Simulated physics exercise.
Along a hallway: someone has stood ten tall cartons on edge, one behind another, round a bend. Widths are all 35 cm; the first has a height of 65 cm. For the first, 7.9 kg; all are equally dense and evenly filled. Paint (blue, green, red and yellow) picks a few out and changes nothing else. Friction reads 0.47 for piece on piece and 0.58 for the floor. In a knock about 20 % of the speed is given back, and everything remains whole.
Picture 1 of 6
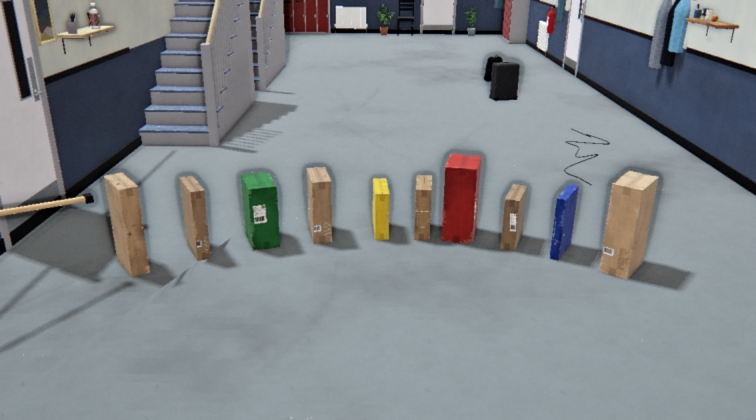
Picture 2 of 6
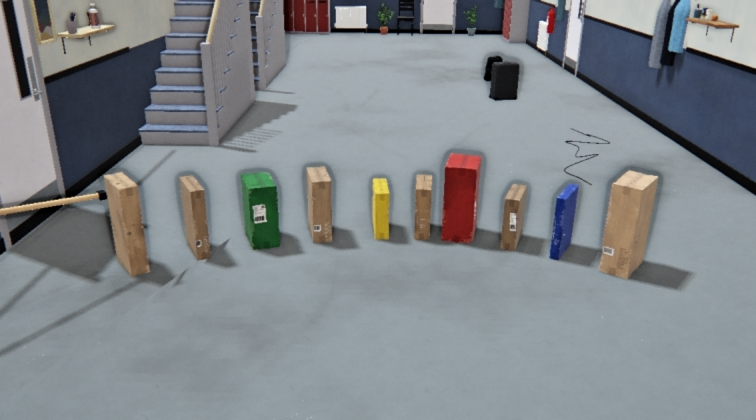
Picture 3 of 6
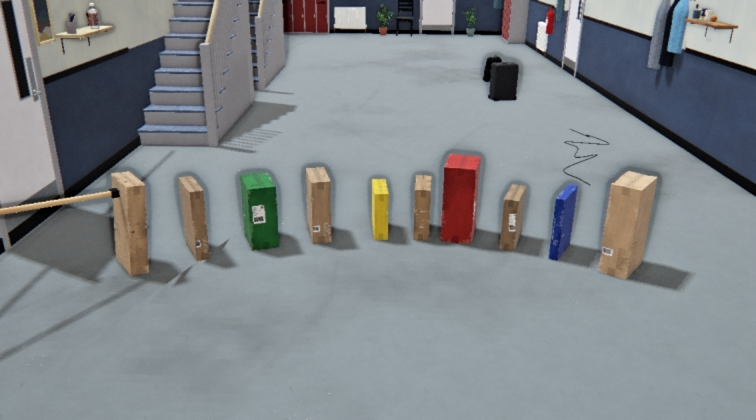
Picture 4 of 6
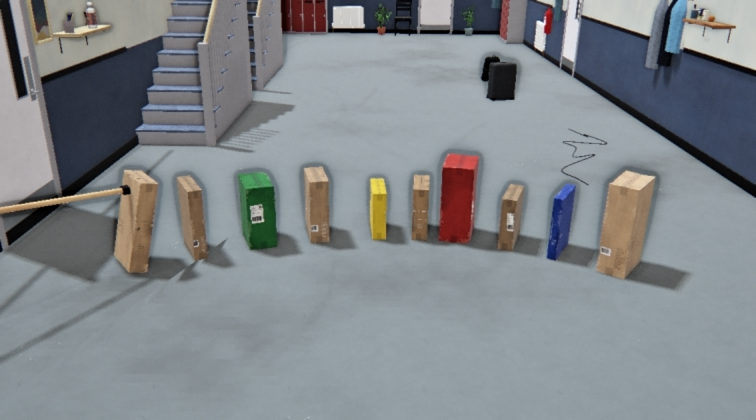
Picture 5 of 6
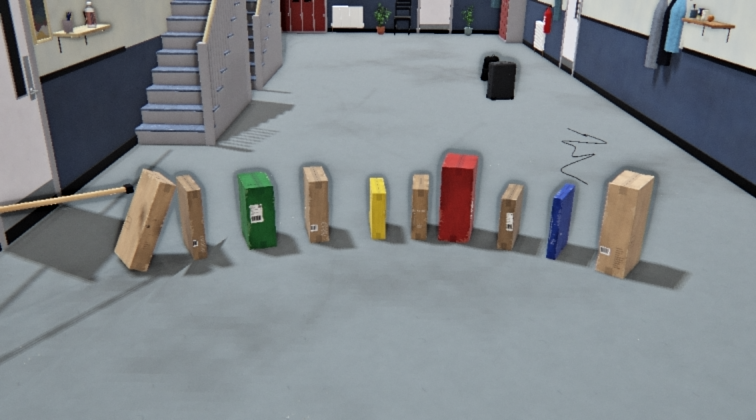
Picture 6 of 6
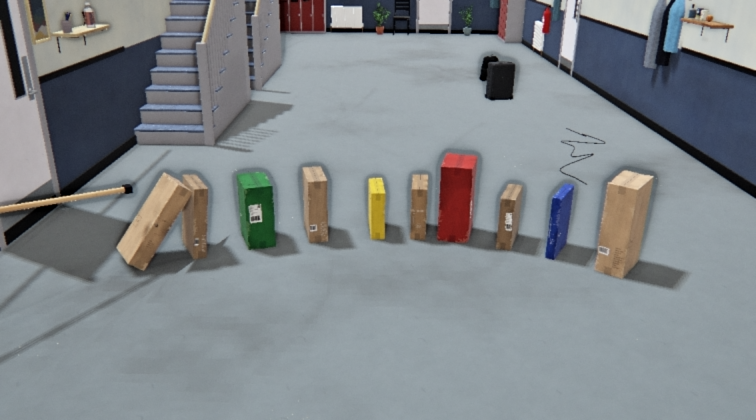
We see a curved row of upright cartons in a hallway as a pole moves in from the left and pushes the first one, which tips rightward and leans against the second, shifting it slightly while the others stay still.
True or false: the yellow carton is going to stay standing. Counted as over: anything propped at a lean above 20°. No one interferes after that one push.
False.
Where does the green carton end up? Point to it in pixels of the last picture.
In the final picture its centre lies roughly at (296, 211).
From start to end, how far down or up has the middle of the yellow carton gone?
Roughly 0 centimetres lower.
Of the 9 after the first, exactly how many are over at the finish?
4 in total.
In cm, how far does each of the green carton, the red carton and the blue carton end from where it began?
Displacements: Green = 30, red = 0, blue = 0 (cm).
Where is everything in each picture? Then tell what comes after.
In the first picture (pixels give the middle of a visible side), pole end (89, 200) 13 cm from the first carton; yellow carton (382, 217); green carton (265, 219); blue carton (569, 223); none of the others has stirred.
The second picture shows pole end (103, 197) 41 mm from the first carton; yellow carton (382, 217).
The third picture shows pole end (115, 195) pushing; yellow carton (381, 217); none of the others has stirred.
The fourth picture shows pole end (126, 192) pushing; yellow carton (380, 217); none of the others has stirred.
The fifth picture shows pole end (129, 190) stopped; yellow carton (379, 217); none of the others has stirred.
The sixth picture shows pole end (128, 191) stopped; yellow carton (378, 217); green carton (261, 219); blue carton (564, 222); steepest lean 6°, the carton at (201, 224); one has shifted.
Then, 0.17 s past the last view, 1 of the 9 other cartons over; yellow carton unmoved.
Then, 0.67 s past the last view, 2 of the 9 other cartons over; yellow carton unmoved; green carton 32° from how it stood.
Then, 1.21 s past the last view, 4 of the 9 other cartons over; yellow carton 26° from how it stood; green carton 65° from how it stood.
In the end, 4 of the 9 other cartons over; yellow carton 47° from how it stood; green carton 67° from how it stood; red carton unmoved. Five left standing. From the last view, middles, yellow carton near (393, 210), green carton near (296, 211).
